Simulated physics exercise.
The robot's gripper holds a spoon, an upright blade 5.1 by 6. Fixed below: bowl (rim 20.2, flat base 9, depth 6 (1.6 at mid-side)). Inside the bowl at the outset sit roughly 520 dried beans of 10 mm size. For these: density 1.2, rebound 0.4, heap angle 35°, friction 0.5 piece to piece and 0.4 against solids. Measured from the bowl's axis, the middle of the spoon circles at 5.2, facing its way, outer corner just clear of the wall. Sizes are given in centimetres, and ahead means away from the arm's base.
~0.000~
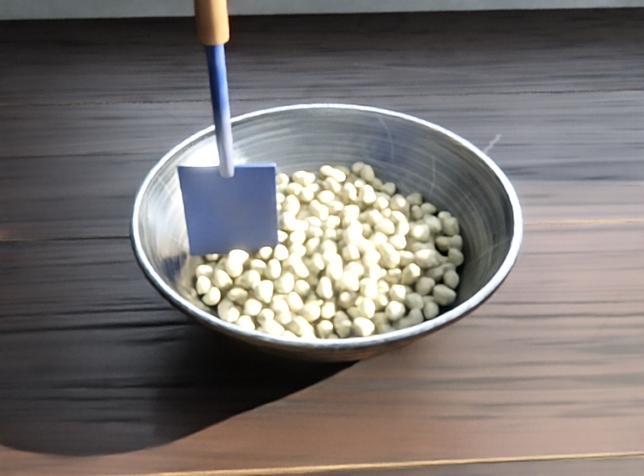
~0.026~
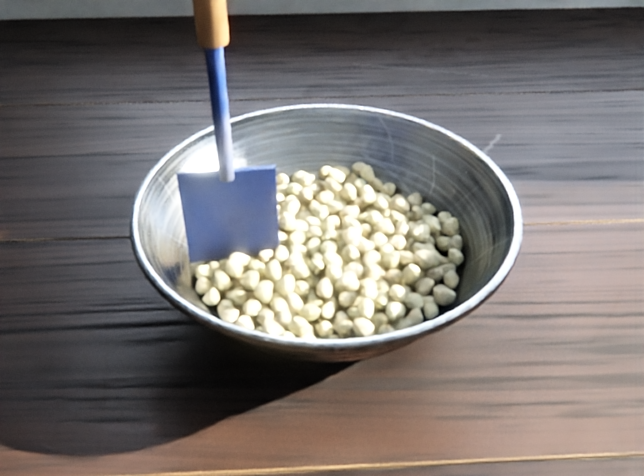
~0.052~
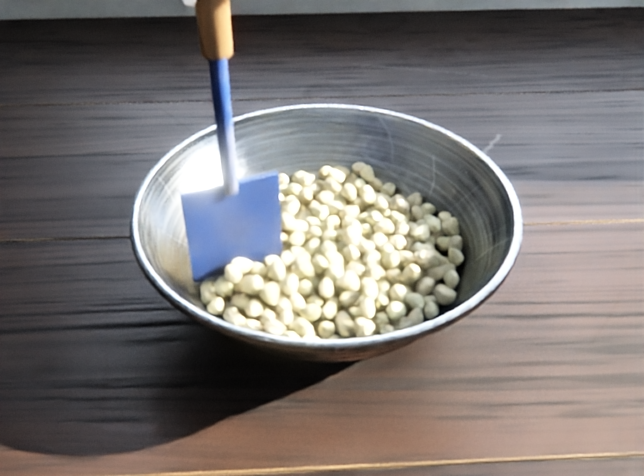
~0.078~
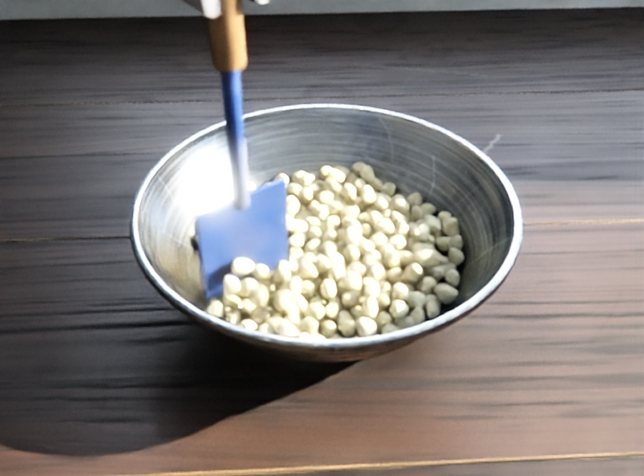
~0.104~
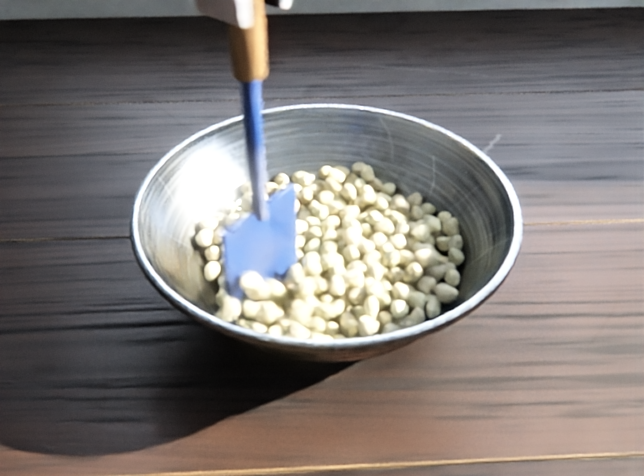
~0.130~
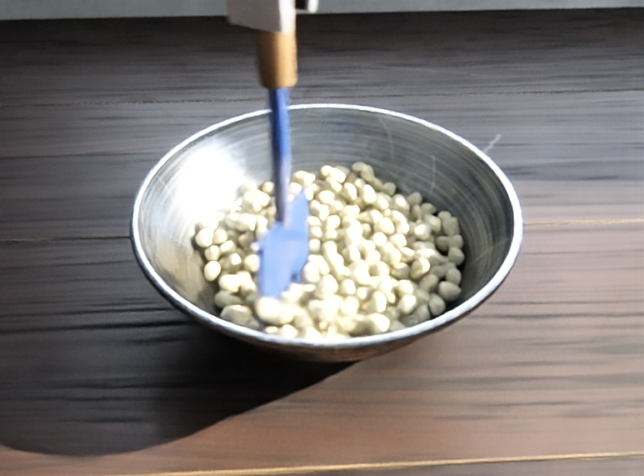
A blue spatula-like tool with a wooden handle, held by a gripper, dipped into a metal bowl of pale beans at the left, then swept toward the viewer and rightward, turning and pushing beans.
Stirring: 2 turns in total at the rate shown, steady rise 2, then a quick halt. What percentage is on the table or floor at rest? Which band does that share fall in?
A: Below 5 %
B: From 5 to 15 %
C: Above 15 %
From 5 to 15 % (B).
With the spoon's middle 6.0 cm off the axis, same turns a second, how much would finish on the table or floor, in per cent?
Then some 0 percent.
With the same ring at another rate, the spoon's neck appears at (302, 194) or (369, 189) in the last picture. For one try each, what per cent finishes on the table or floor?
Some 10 and 20 %.
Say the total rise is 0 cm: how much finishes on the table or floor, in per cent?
Result: Roughly 25 %.
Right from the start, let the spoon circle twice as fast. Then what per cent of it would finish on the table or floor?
It would come to around 25 percent.
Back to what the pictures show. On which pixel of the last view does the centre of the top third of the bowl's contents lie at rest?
In the final view it lies around (314, 248).
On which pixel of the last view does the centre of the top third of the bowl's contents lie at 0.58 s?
About pixel (245, 213).
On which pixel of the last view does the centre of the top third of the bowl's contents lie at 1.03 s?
I'd point to about (314, 248).
After 0.58 s, 321° round, highest piece 8 above the table; 482 in the bowl, 27 on the table or floor, 7 in flight or on the tool.
After 1.03 s, 219° round, highest piece 6 above the table; 470 in the bowl, 46 on the table or floor.
After 1.45 s, 0° round, highest piece 6 above the table; 470 in the bowl, 46 on the table or floor.
After 2.15 s, 0° round, highest piece 6 above the table; 470 in the bowl, 46 on the table or floor.
At rest, 470 in the bowl, 46 on the table or floor. That is 9 % on the table or floor.
